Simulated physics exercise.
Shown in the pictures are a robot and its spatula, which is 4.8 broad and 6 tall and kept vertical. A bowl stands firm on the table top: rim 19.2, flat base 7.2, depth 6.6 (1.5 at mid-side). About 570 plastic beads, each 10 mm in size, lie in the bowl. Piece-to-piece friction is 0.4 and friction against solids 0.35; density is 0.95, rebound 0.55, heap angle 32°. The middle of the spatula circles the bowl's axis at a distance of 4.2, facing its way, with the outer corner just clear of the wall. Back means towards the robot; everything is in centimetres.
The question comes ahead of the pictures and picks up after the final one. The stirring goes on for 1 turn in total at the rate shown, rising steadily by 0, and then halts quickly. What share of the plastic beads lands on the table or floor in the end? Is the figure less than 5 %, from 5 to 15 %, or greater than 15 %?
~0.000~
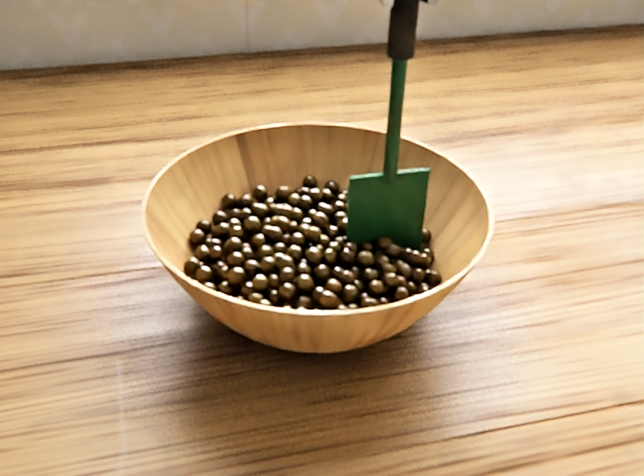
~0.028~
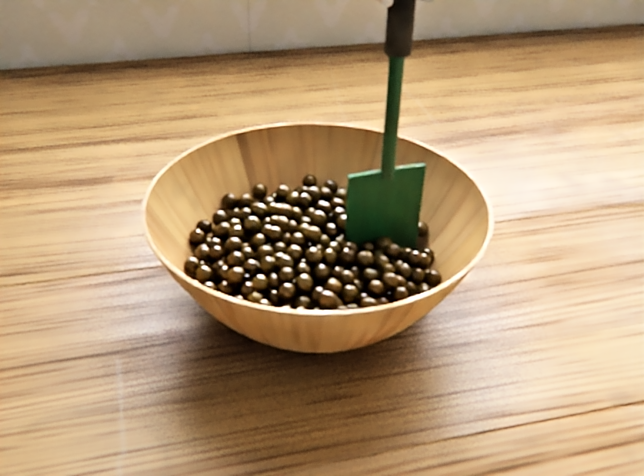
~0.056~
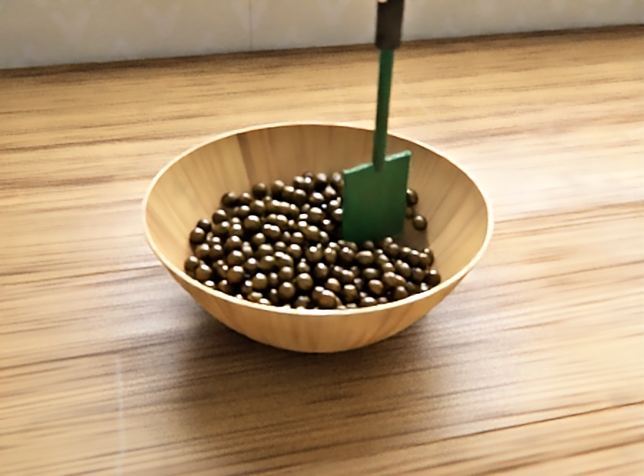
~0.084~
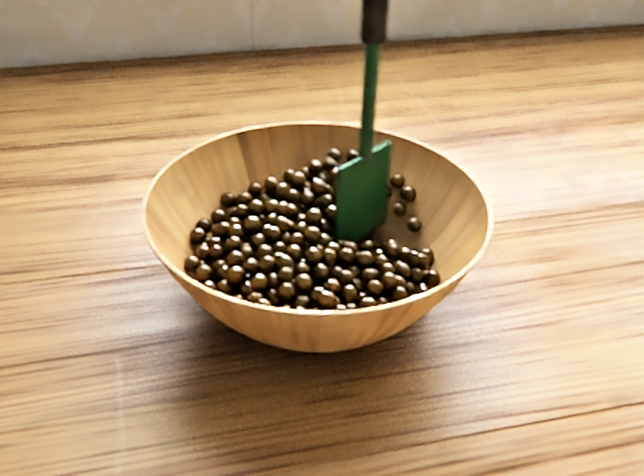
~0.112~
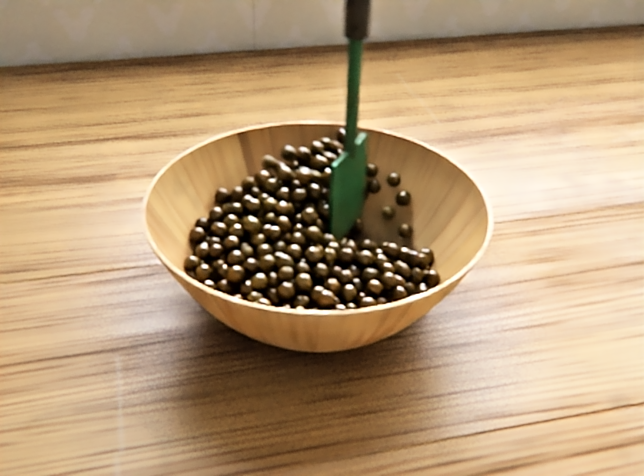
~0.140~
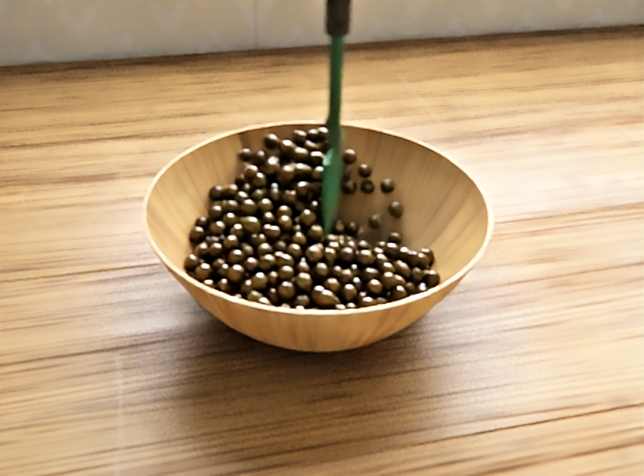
The figure is from 5 to 15 %.
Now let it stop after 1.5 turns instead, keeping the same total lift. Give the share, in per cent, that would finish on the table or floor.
About 15 per cent.
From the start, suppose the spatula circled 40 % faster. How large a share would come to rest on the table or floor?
In that case, close to 25 in a hundred.
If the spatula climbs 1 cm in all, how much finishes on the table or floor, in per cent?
Near 10 in a hundred.
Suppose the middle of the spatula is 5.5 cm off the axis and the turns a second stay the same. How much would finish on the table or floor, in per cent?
Around 5 in a hundred.
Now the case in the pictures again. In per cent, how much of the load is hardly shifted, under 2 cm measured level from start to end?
10 %.
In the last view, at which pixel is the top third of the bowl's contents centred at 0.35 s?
Around (228, 256).
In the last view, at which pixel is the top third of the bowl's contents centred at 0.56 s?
In the last picture it sits around (413, 252).
After 0.35 s, 179° round, highest piece 9 above the table; 566 in the bowl, 4 on the table or floor, 4 in flight or on the tool.
After 0.56 s, 292° round, highest piece 8 above the table; 545 in the bowl, 24 on the table or floor, 5 in flight or on the tool.
After 0.87 s, 0° round, highest piece 7 above the table; 531 in the bowl, 42 on the table or floor, 1 in flight or on the tool.
After 1.57 s, 0° round, highest piece 7 above the table; 531 in the bowl, 43 on the table or floor.
At rest, 531 in the bowl, 43 on the table or floor. That is 7 % on the table or floor.
